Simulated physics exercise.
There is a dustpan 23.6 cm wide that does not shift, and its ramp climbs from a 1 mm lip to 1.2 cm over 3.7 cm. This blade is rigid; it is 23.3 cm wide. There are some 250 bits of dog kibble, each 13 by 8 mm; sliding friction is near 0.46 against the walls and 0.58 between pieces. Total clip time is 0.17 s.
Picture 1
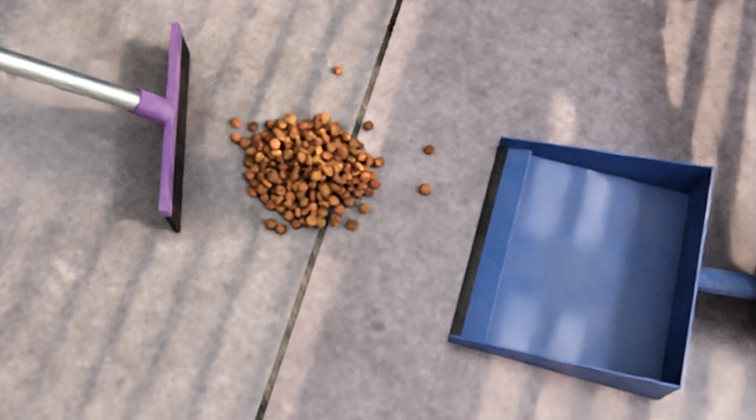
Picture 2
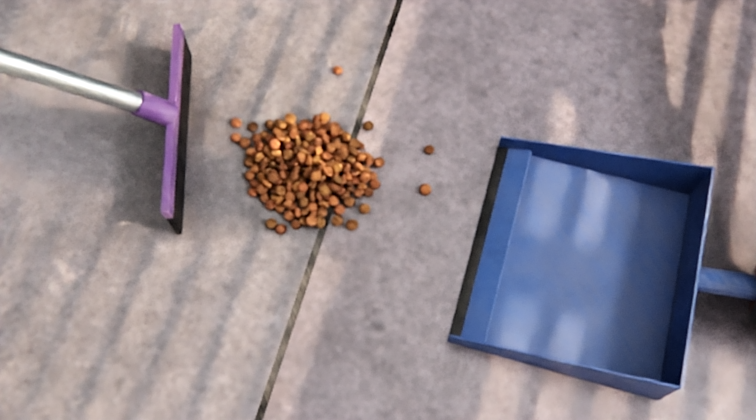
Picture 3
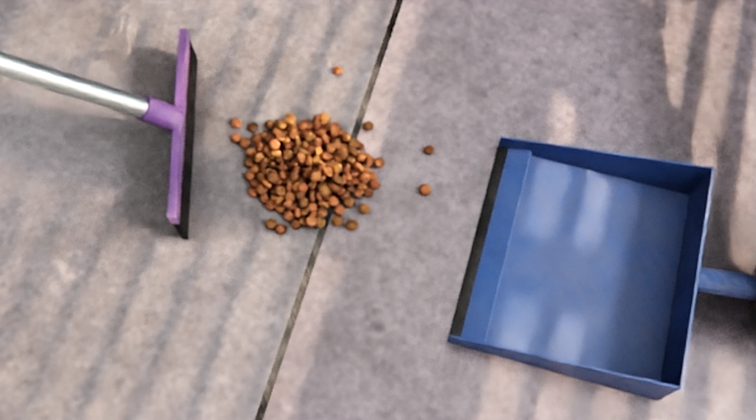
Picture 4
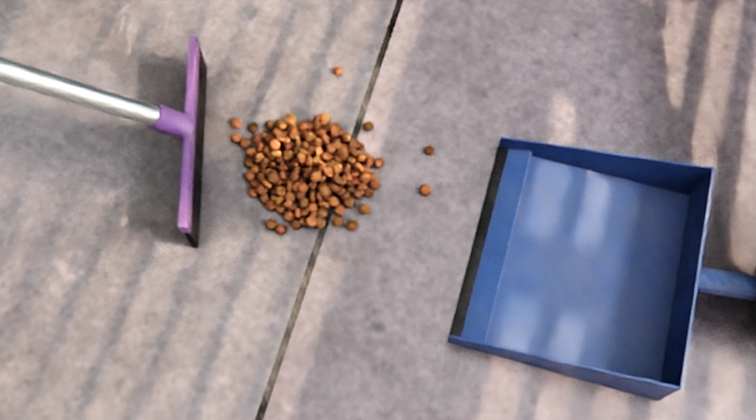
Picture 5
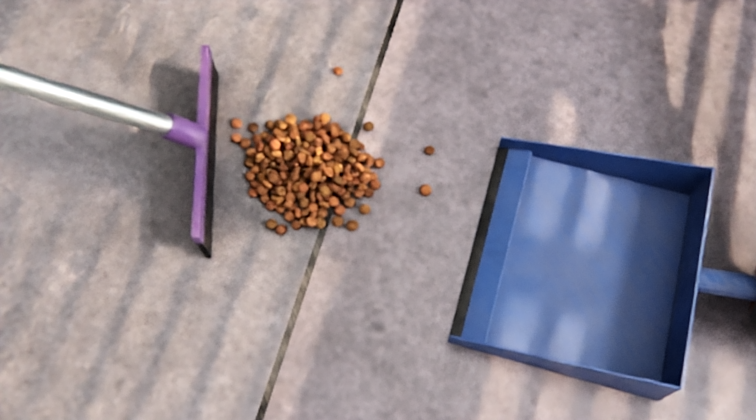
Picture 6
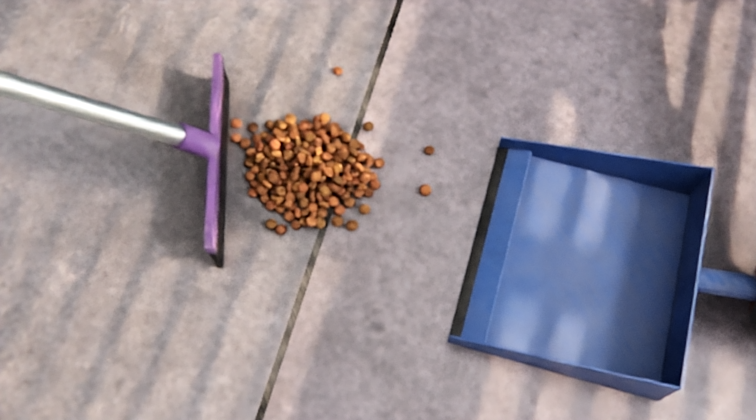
A blue dustpan with a dark front lip rests on the right of a grey paved floor streaked with soft shadows, seen from above by a still camera. A heap of brown kibble lies left of it across a dark seam, with a few stray bits around. From the left, a purple squeegee-like blade on a silver handle slides right and slightly down, closing on the unmoved heap.
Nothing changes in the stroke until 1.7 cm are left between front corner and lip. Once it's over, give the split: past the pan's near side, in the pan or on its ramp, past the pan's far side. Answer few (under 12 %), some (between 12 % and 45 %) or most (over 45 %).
Near side: Few, pan: Few, far side: Few.
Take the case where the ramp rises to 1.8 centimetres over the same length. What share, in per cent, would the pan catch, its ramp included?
Estimated share: Around 0 in a hundred.
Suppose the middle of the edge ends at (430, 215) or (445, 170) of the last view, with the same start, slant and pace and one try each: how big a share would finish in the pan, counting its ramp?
I'd expect around 10 percent, then around 20 percent.
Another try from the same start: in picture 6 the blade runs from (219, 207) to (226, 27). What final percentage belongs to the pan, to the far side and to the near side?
Per cent by place - pan 15, far side 45, near side 0.
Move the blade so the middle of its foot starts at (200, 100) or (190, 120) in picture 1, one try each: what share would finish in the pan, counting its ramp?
About 0 and 0 per cent.
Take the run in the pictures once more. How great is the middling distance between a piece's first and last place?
Roughly 12 centimetres.
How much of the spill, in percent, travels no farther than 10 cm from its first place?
About 45 percent.
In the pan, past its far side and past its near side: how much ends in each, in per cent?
In per cent - near side 0, pan 0, far side 0.
Then, 0.24 s after the last picture, middle of the blade 17 cm from the lip; 0 % over the lip, far side 0 %, near side 0 %.
Then, 0.40 s after the last picture, middle of the blade 9 cm from the lip; 0 % over the lip, far side 0 %, near side 0 %.
Then, 0.68 s after the last picture, middle of the blade 5 cm from the lip; 0 % over the lip, far side 0 %, near side 0 %.
In the end, near side 0 %, pan 0 %, far side 0 %, in front of the lip or behind the blade 95 %.
